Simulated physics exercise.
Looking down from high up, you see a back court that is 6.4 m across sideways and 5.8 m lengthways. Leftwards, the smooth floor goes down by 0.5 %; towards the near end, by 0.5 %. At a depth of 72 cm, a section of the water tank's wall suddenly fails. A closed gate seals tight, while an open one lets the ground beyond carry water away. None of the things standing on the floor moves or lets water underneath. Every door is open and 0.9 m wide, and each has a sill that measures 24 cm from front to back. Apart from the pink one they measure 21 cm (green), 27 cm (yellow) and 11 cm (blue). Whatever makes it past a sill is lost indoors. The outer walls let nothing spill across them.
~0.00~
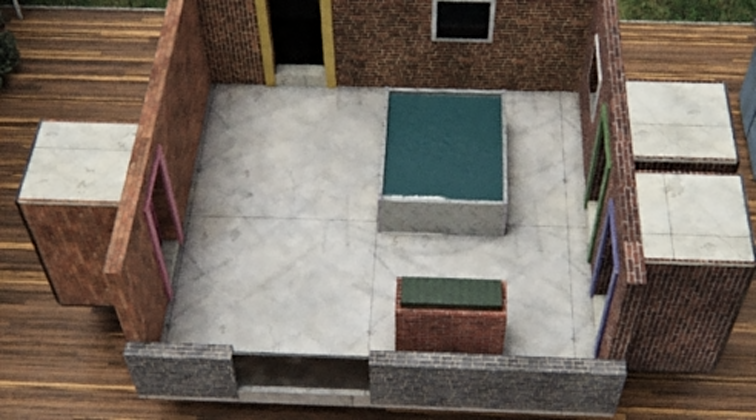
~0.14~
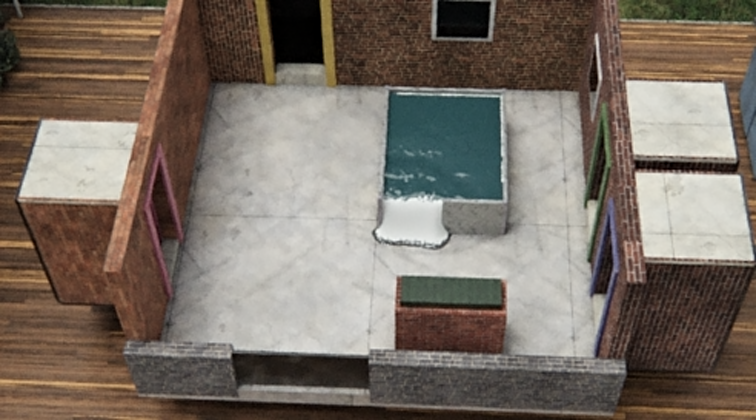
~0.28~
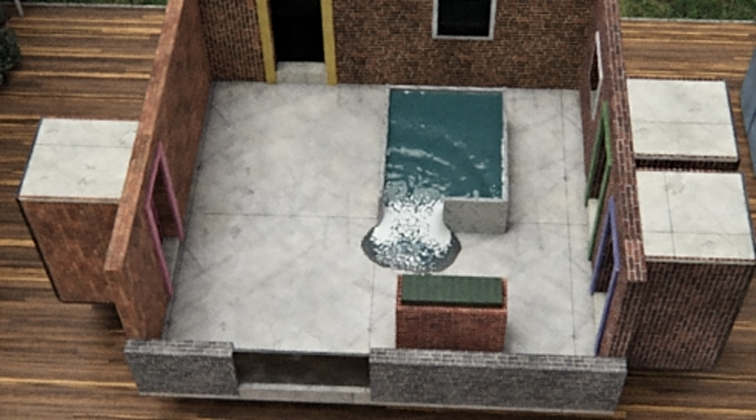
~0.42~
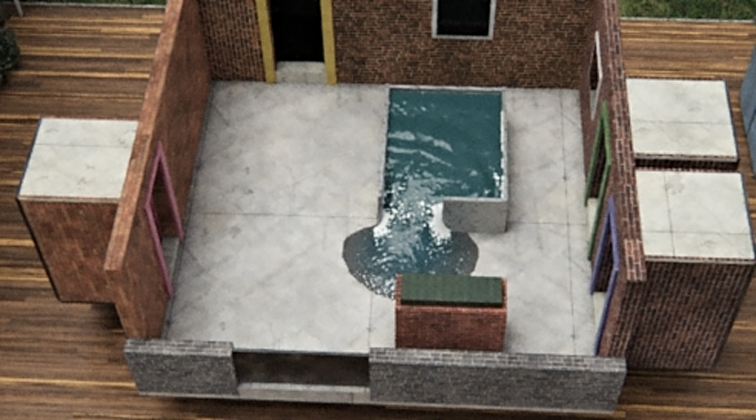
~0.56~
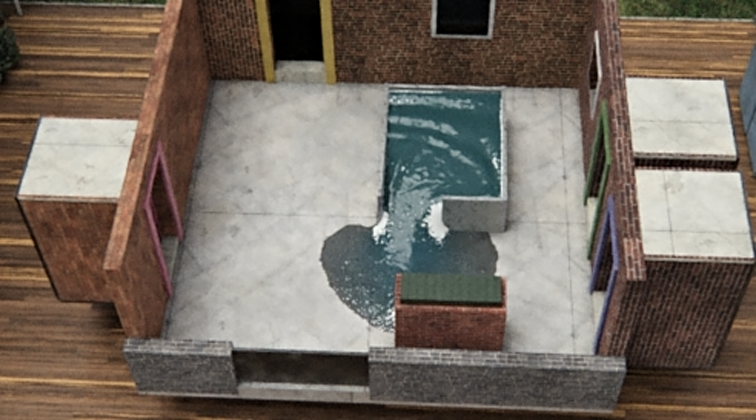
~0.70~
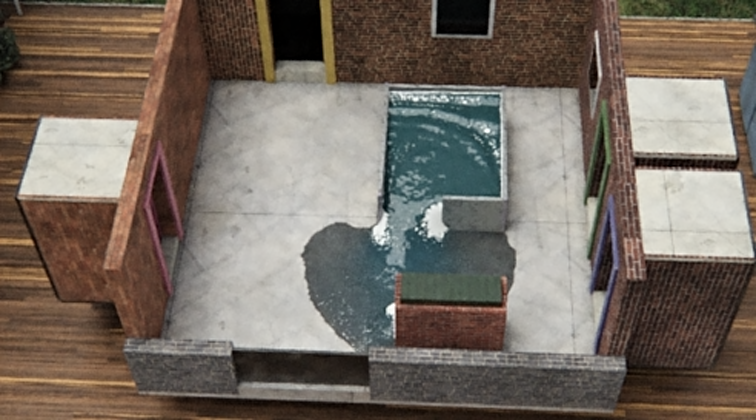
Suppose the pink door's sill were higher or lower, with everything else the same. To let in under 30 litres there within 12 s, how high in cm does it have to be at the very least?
At least roughly 8.5 cm.
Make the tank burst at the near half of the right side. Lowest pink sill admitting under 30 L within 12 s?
A height of around 8.0 cm.
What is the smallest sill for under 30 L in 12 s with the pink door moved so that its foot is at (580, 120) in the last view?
You'd want it roughly 9.0 cm high.
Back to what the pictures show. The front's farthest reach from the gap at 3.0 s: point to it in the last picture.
Somewhere near the pixel (155, 369).
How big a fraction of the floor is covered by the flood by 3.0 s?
45 %.
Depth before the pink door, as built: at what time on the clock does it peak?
The level tops out around 6.0 s.
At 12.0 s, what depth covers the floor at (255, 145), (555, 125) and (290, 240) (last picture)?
Roughly 9, 11 and 6 cm, in turn.
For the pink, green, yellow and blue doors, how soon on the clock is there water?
Front arrival: Pink 2.6 seconds, green 2.2 seconds, yellow 4.5 seconds, blue 1.5 seconds.
After 1.4 s water covers 25 % of the floor, deepest (42 cm) near (418, 314); it has not reached the pink door.
After 3.0 s water covers 45 % of the floor, deepest (39 cm) near (155, 369); 10 cm at the pink door, 0 litres in over its 13 cm sill.
After 12.0 s water covers 100 % of the floor, deepest (14 cm) near (200, 135); 8 cm at the pink door, 2 litres in over its 13 cm sill.
At the pink door as built, the water arrived by 2.6 s and peaked near 13 cm at 5.8 s.
With a sill of 7 cm, 54 litres would have come in within the 12 s; with 9.5 cm, 19 litres. So under 30 litres takes about 8.5 cm.
